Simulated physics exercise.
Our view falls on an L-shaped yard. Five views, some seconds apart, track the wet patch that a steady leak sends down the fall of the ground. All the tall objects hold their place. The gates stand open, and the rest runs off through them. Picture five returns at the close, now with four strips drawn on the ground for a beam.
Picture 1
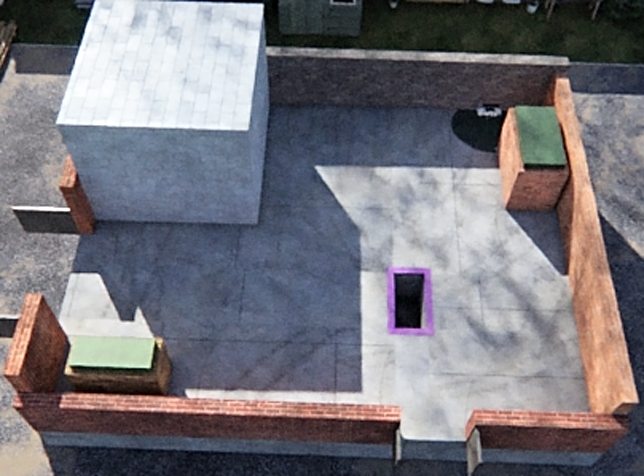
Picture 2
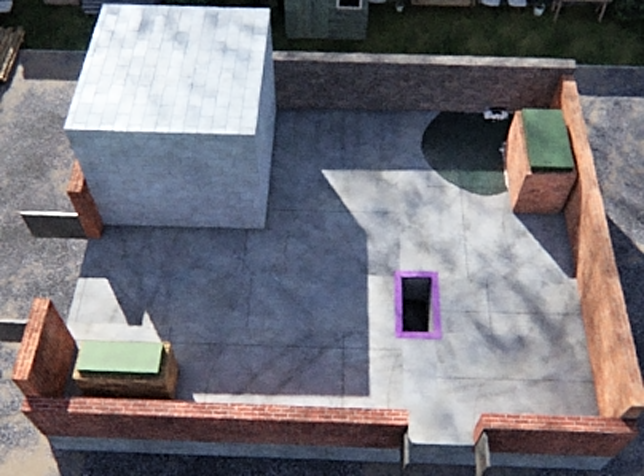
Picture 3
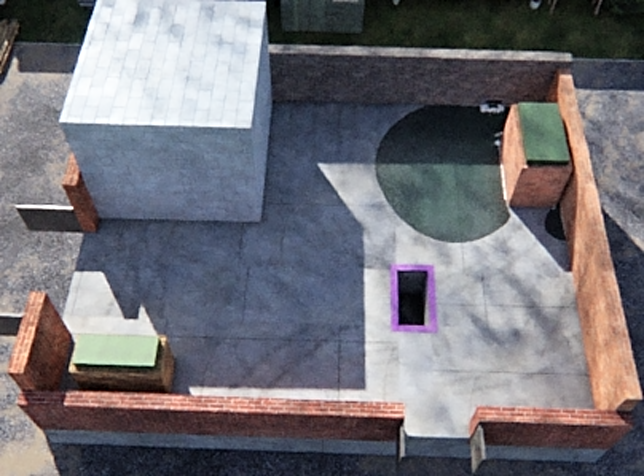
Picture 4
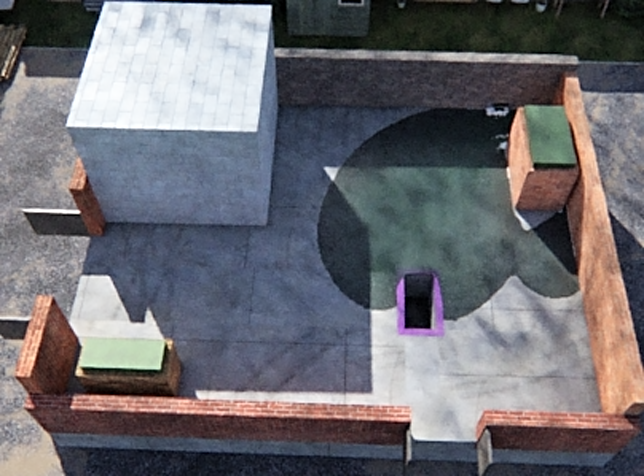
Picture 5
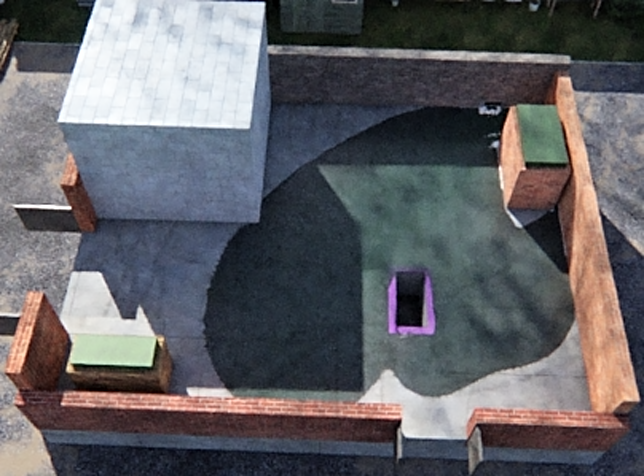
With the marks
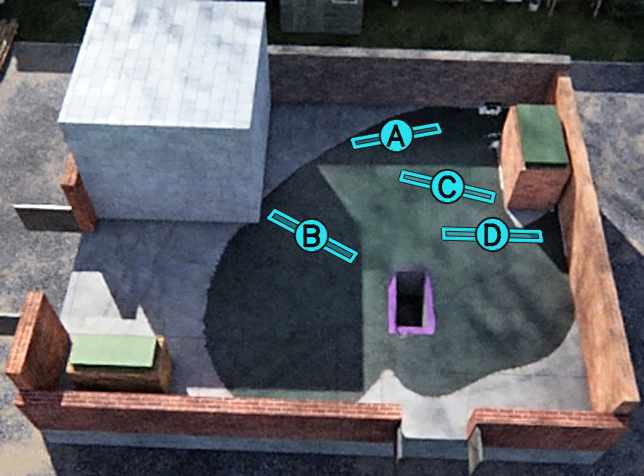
Dark green liquid spreading from the upper right corner across a walled grey yard, reaching and surrounding a purple-edged rectangular drain.
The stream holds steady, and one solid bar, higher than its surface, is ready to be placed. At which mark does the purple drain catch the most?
B.
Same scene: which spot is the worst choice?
That is spot C.
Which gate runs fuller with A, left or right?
The left gate.
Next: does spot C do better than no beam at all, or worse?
Spot C is worse.
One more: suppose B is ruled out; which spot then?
A it is.
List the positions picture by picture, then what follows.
The first picture shows outfall at (491, 105); purple drain at (410, 300); open gate at (81, 283); open gate at (430, 426); front seen at (461, 136), 3 % of the ground wet; purple drain still dry.
The second picture shows front seen at (491, 191), 8 % of the ground wet; purple drain still dry.
The third picture shows front seen at (415, 224), 17 % of the ground wet; purple drain still dry.
The fourth picture shows front seen at (356, 294), 32 % of the ground wet; purple drain taking water.
The fifth picture shows front seen at (228, 363), 59 % of the ground wet; purple drain taking water.
On the marked copy, A from (353, 143) to (438, 128); B from (271, 214) to (353, 257); C from (402, 175) to (492, 197); D from (443, 233) to (540, 236).
With A, about 24 % of the stream goes into the purple drain, about 72 % out by the gates.
With B, about 39 % of the stream goes into the purple drain, about 55 % out by the gates.
With C, about 7 % of the stream goes into the purple drain, about 88 % out by the gates.
With D, about 15 % of the stream goes into the purple drain, about 82 % out by the gates.
